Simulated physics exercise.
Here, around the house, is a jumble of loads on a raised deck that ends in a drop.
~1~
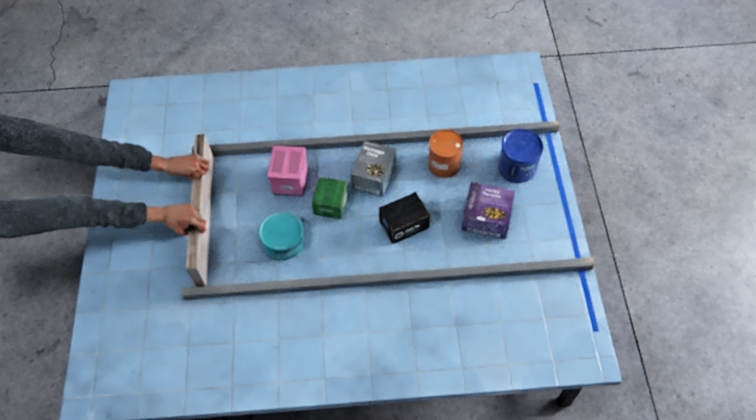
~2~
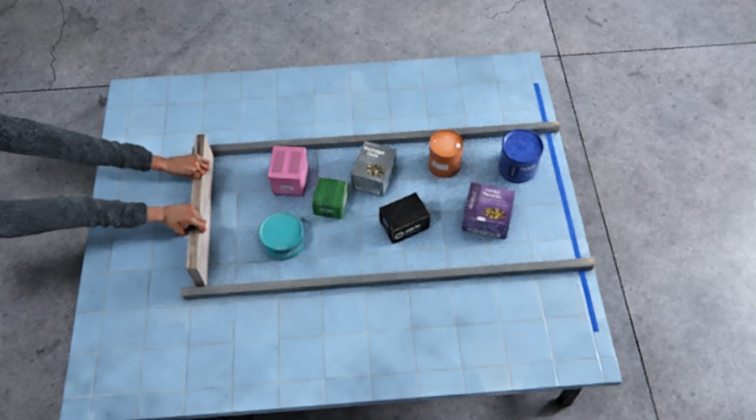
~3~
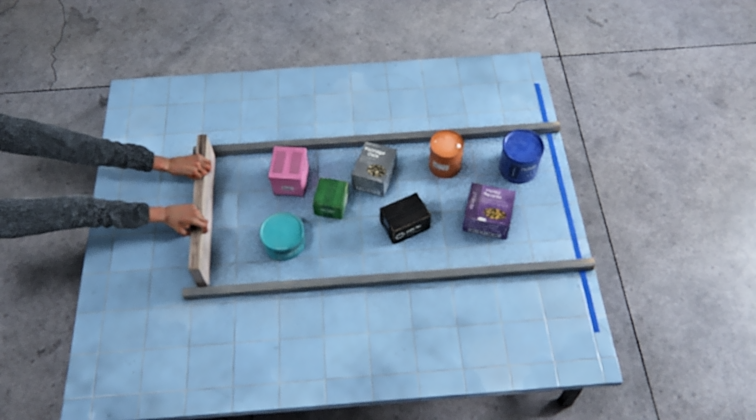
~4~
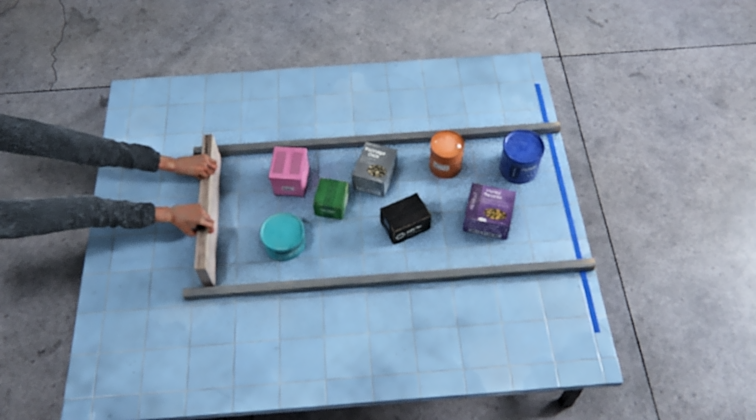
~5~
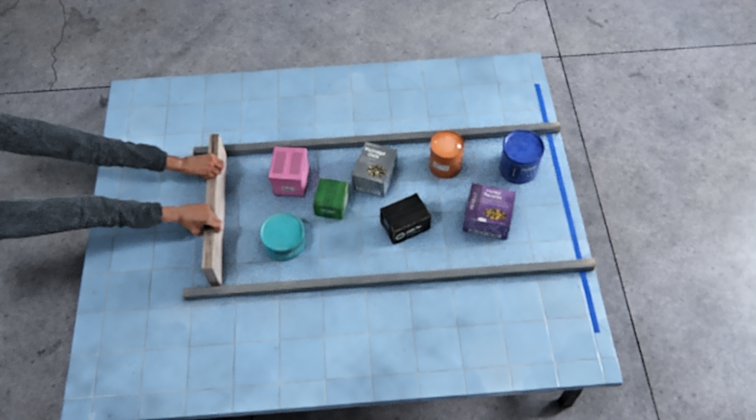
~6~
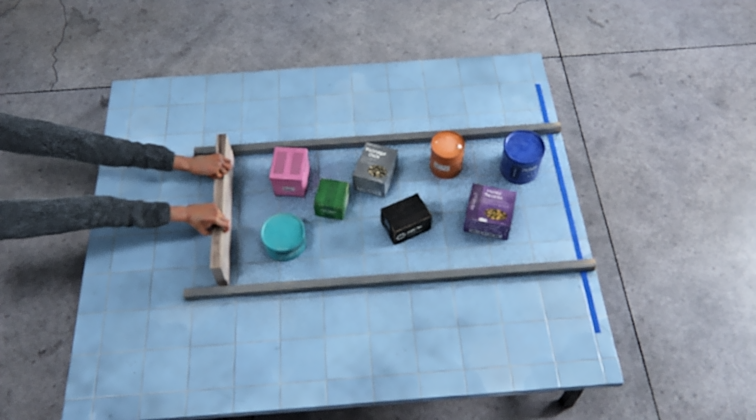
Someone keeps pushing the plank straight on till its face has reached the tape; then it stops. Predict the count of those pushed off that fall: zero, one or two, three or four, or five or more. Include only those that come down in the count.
The count is five or more.
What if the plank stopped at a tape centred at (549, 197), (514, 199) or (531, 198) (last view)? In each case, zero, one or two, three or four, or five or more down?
In order: More than four, then either three or four, then at least five.
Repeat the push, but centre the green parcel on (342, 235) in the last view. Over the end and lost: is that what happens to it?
Put there, it simply leaves the top.
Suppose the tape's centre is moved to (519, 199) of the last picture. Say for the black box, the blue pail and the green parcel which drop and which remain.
What happens is that the black box rests in place, the blue pail winds up off it and the green parcel rests in place.
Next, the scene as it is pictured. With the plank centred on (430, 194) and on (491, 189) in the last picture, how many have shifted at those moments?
So far 8, and 8 at the second.
Soon after, none off yet; blue pail at rest near (522, 158); purple box at rest near (490, 212); orange canister at rest near (447, 155).
After that, none off yet; blue pail displaced about its own width near (563, 160); purple box displaced about its own width near (545, 217); orange canister displaced well along near (529, 147).
In the end, the number that fall off is five or more; gone, turquoise pail, pink tote, green parcel, grey box, black box, orange canister, purple box and blue pail.
